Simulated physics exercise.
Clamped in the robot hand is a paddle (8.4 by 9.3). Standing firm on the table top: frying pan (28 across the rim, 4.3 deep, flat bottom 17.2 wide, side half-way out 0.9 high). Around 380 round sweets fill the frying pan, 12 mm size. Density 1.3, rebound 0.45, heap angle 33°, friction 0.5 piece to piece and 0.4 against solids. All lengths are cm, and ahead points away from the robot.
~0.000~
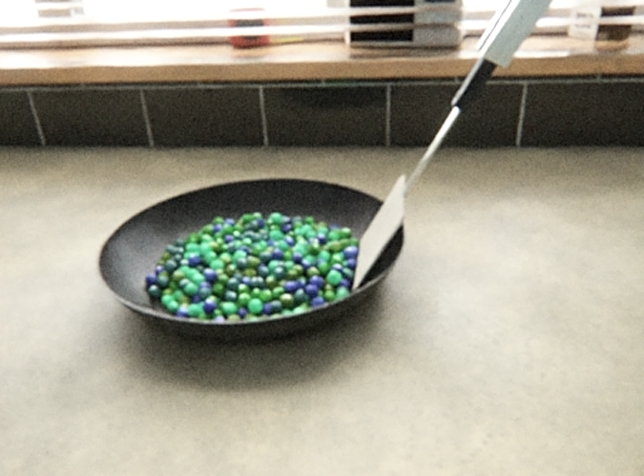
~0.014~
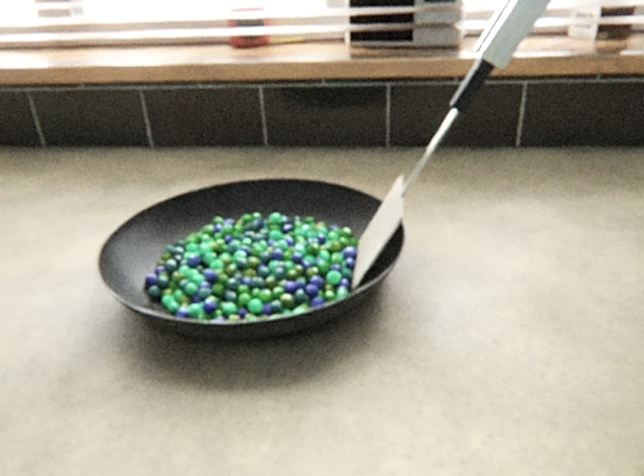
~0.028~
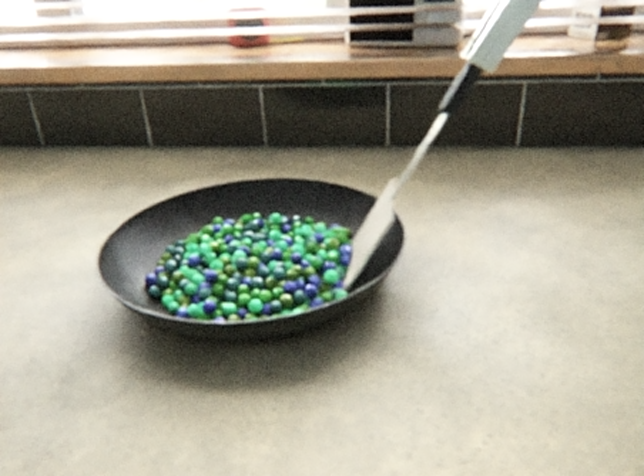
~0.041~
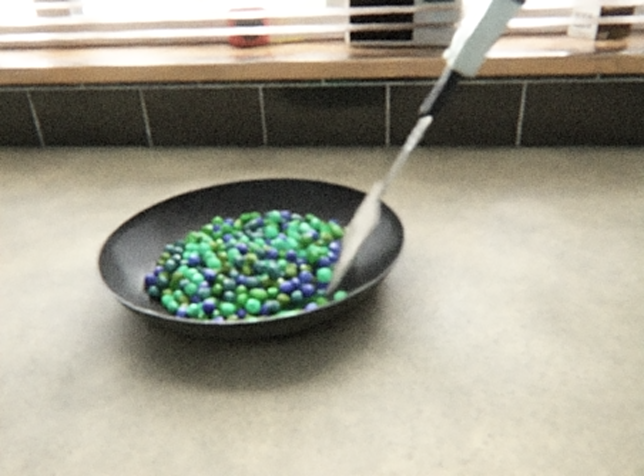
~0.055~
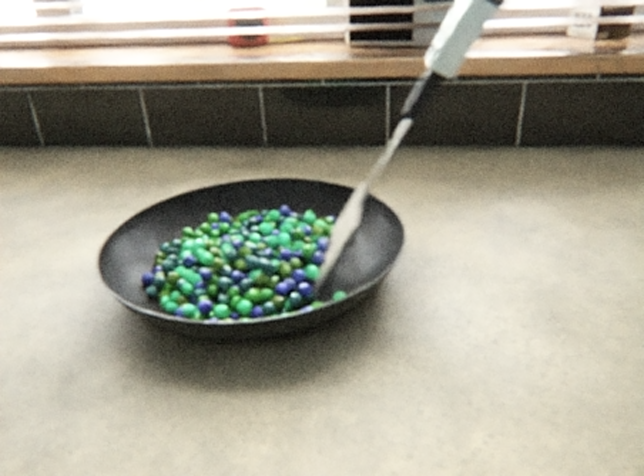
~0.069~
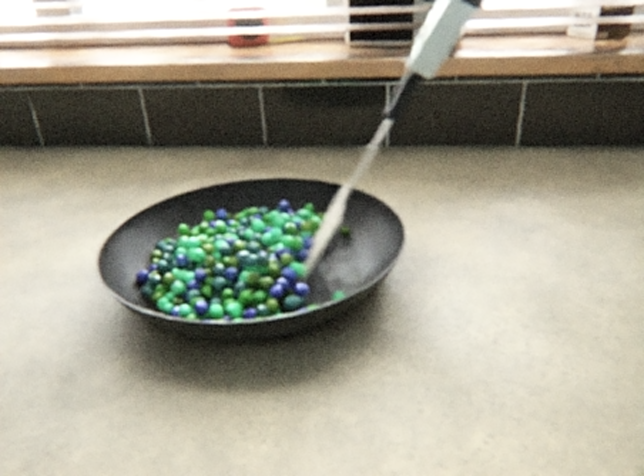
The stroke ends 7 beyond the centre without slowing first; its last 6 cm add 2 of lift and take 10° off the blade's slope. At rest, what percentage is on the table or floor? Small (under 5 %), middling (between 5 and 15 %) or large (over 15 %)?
On the table or floor the share is middling, between 5 and 15 %.
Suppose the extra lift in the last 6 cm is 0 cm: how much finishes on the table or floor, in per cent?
About 5 per cent.
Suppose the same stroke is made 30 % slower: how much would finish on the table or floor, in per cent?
In that case some 5 per cent.
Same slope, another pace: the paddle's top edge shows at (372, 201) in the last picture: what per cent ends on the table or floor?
About 0 per cent.
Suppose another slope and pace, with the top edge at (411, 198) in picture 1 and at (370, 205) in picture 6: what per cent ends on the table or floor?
About 0 per cent.
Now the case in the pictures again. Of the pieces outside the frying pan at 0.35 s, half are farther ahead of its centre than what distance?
Some 18 cm.
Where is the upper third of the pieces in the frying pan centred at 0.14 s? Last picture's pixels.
At about (210, 247).
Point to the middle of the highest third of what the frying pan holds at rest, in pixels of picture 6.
Around (155, 247).
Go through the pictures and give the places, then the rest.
Paddle top edge at (404, 193), sloping 61°; upper third of the load around (258, 258), from x 150 to 355, top at y 220; 384 in the frying pan, in the first frame.
Paddle top edge at (402, 194), sloping 61°; upper third of the load around (258, 258), from x 150 to 355, top at y 220, in the second frame.
Paddle top edge at (393, 197), sloping 61°; upper third of the load around (263, 255), from x 150 to 345, top at y 220, in the third frame.
Paddle top edge at (377, 200), sloping 61°; upper third of the load around (269, 253), from x 150 to 345, top at y 215, in the fourth frame.
Paddle top edge at (360, 201), sloping 61°; upper third of the load around (262, 251), from x 150 to 345, top at y 210, in the fifth frame.
Paddle top edge at (343, 201), sloping 61°; upper third of the load around (252, 252), from x 145 to 345, top at y 205; 384 in the frying pan, in the sixth frame.
After 0.10 s, sloping 61°, highest piece 6 above the table; 384 in the frying pan.
After 0.14 s, sloping 58°, highest piece 6 above the table; 384 in the frying pan.
After 0.35 s, sloping 51°, highest piece 7 above the table; 356 in the frying pan, 23 on the table or floor, 5 on the blade or in flight.
After 1.40 s, sloping 51°, highest piece 5 above the table; 355 in the frying pan, 29 on the table or floor.
At rest, 355 in the frying pan, 29 on the table or floor. That is 8 % on the table or floor.
